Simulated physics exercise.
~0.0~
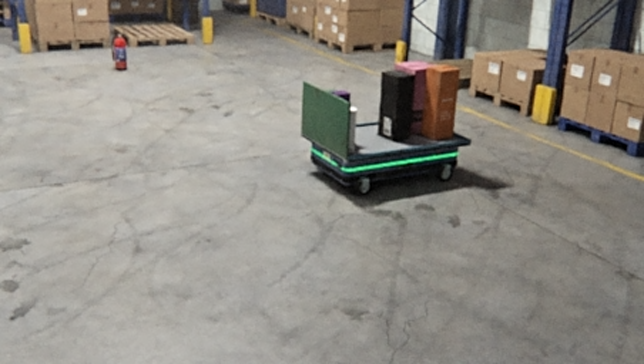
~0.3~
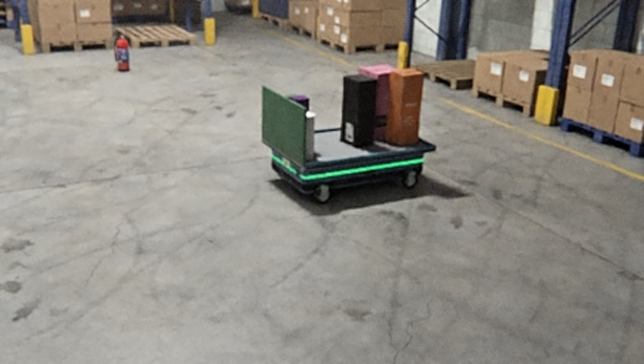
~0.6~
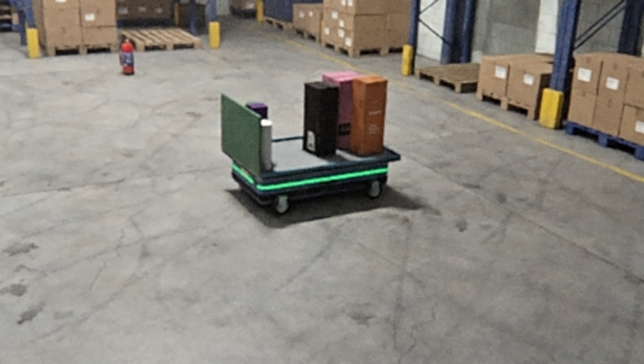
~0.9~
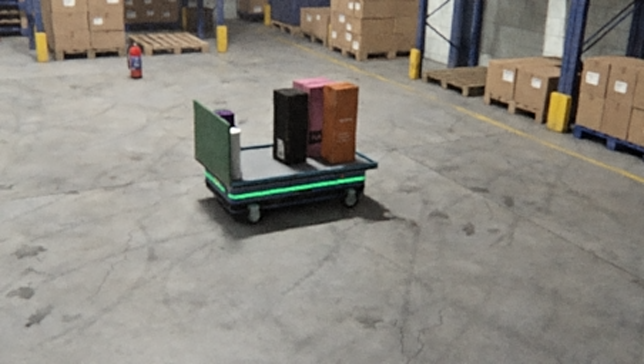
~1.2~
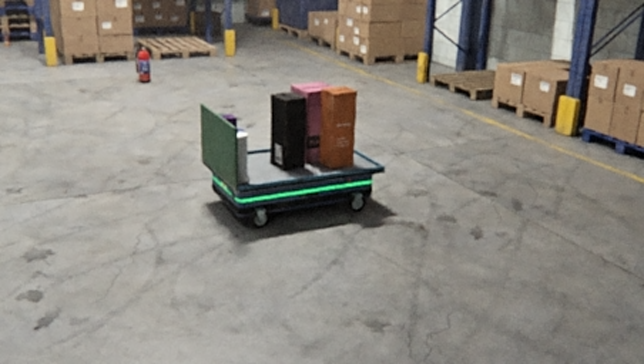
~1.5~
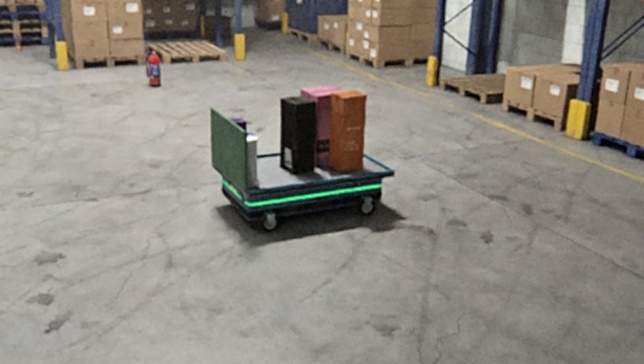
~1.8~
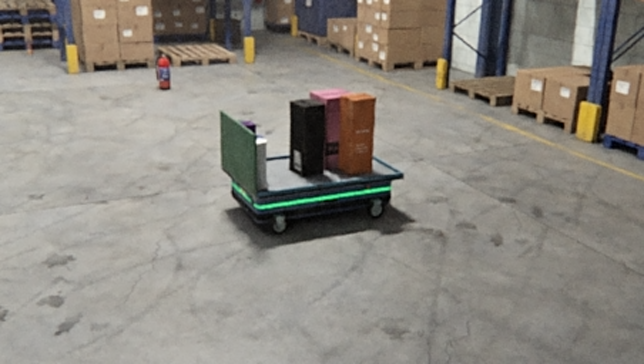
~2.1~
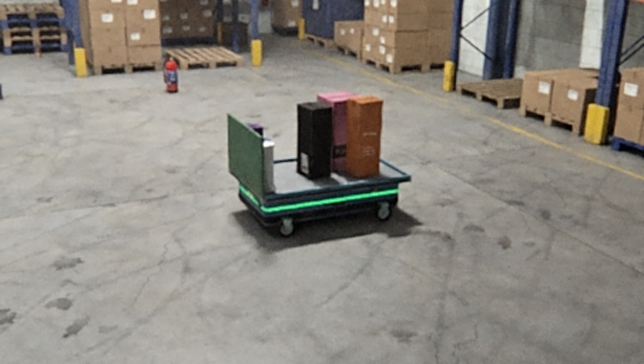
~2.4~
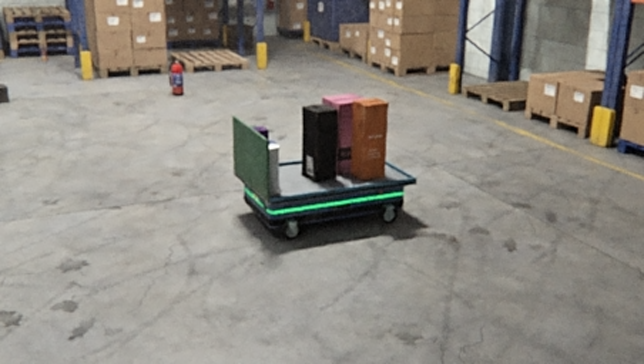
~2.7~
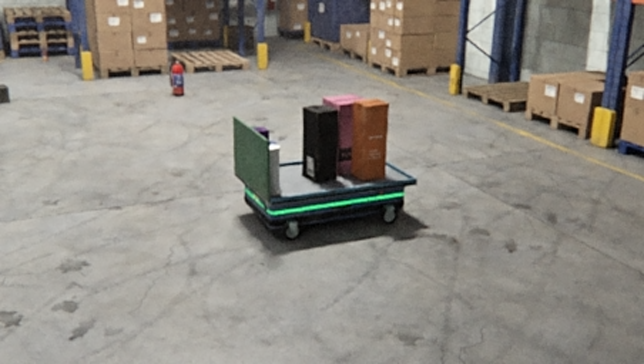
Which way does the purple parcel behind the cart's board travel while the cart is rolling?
The purple parcel moves to the left, riding along with the cart.
Self-driving cart with a green front board rolling left across a warehouse floor and stopping, its tall boxes still upright.
